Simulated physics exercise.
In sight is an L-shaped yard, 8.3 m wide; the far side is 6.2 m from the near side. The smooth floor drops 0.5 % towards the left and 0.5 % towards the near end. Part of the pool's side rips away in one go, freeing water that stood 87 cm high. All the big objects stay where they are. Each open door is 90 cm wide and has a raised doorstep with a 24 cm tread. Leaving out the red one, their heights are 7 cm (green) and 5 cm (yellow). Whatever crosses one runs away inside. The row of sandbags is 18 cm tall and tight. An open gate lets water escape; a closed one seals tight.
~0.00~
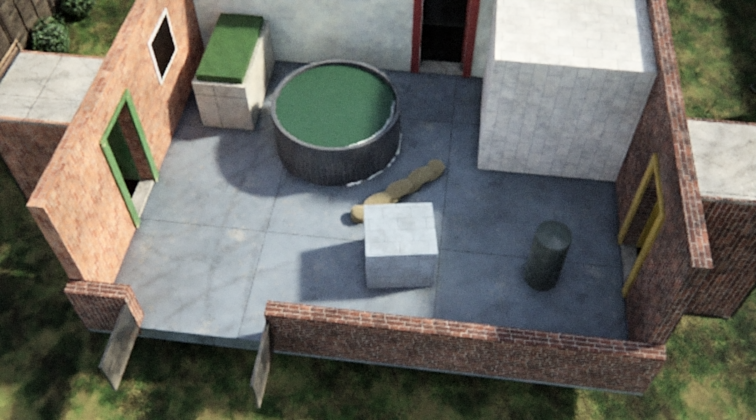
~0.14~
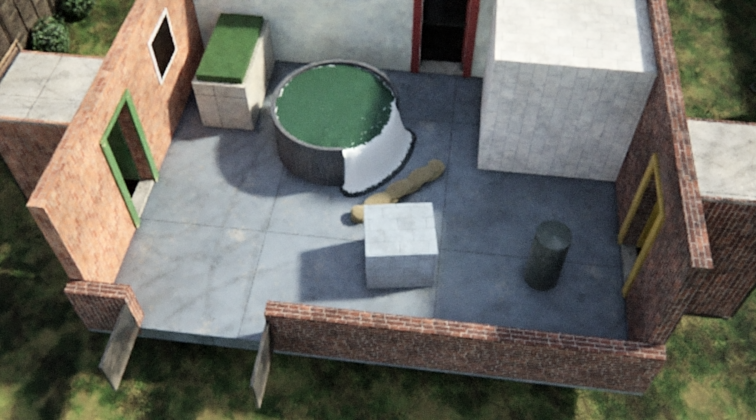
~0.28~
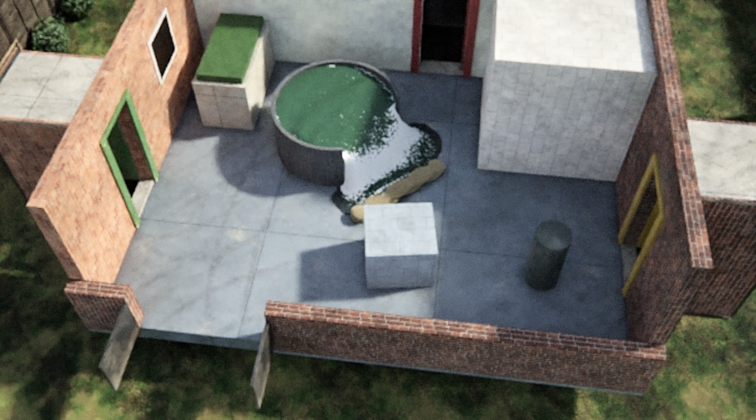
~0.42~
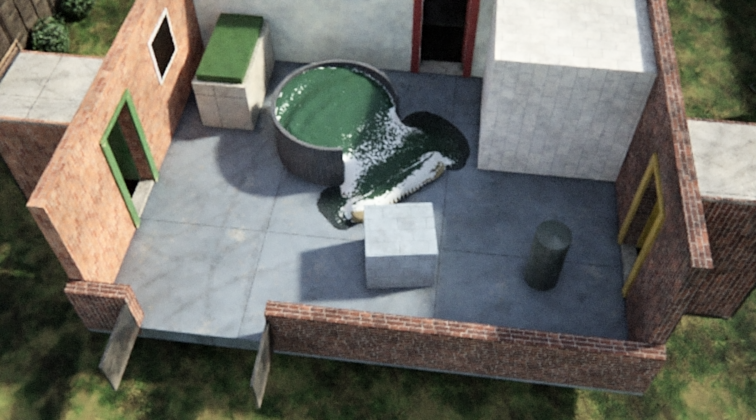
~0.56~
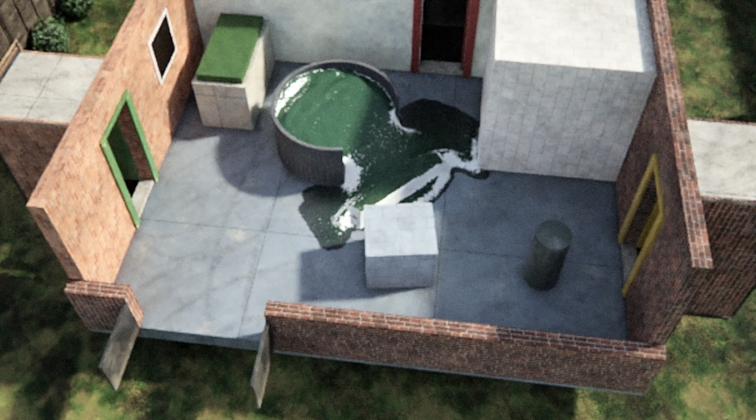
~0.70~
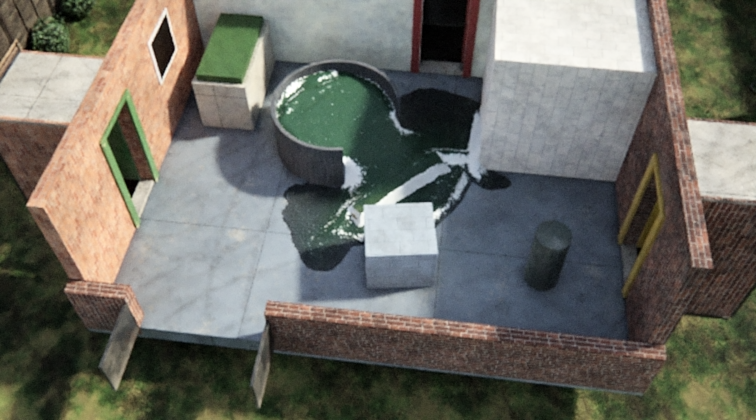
Green water bursts through the torn front-right side of a round grey pool, foaming white, then washes over a lumpy tan barrier and spreads in a dark sheet around the pale block and along the large white block's base. The walled yard, with brick sides and a grey floor, is seen from high above by a still camera. Green, red and yellow doorframes stand left, back and right, with a grass-topped box beside the pool and a dark green cylinder at right.
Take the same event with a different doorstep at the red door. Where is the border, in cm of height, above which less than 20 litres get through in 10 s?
At least 24 cm or so.
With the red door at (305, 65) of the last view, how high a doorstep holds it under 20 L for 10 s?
About 14.0 cm.
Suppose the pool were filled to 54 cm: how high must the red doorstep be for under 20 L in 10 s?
About 17 cm.
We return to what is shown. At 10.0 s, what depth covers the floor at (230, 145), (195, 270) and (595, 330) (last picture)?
In that order: 6, 9 and 4 cm.
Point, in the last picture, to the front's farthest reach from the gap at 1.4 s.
Near (224, 323).
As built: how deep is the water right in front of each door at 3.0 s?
Depths in cm: Green 0, yellow 12, red 23.
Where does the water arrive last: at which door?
The green one.
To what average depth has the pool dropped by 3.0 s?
About 23 cm.
After 1.4 s water covers 40 % of the floor, deepest (55 cm) near (394, 188); 5 cm at the red door, 0 litres in over its 13 cm doorstep.
After 3.0 s water covers 75 % of the floor, deepest (30 cm) near (481, 85); 23 cm at the red door, 73 litres in over its 13 cm doorstep.
After 10.0 s water covers 95 % of the floor, deepest (14 cm) near (104, 309); 6 cm at the red door, 141 litres in over its 13 cm doorstep.
At the red door as built, the water arrived by 1.3 s and peaked near 25 cm at 2.4 s.
With a doorstep of 20.5 cm, 40 litres would have come in within the 10 s; with 28.5 cm, 5 litres. So under 20 litres takes about 24 cm.
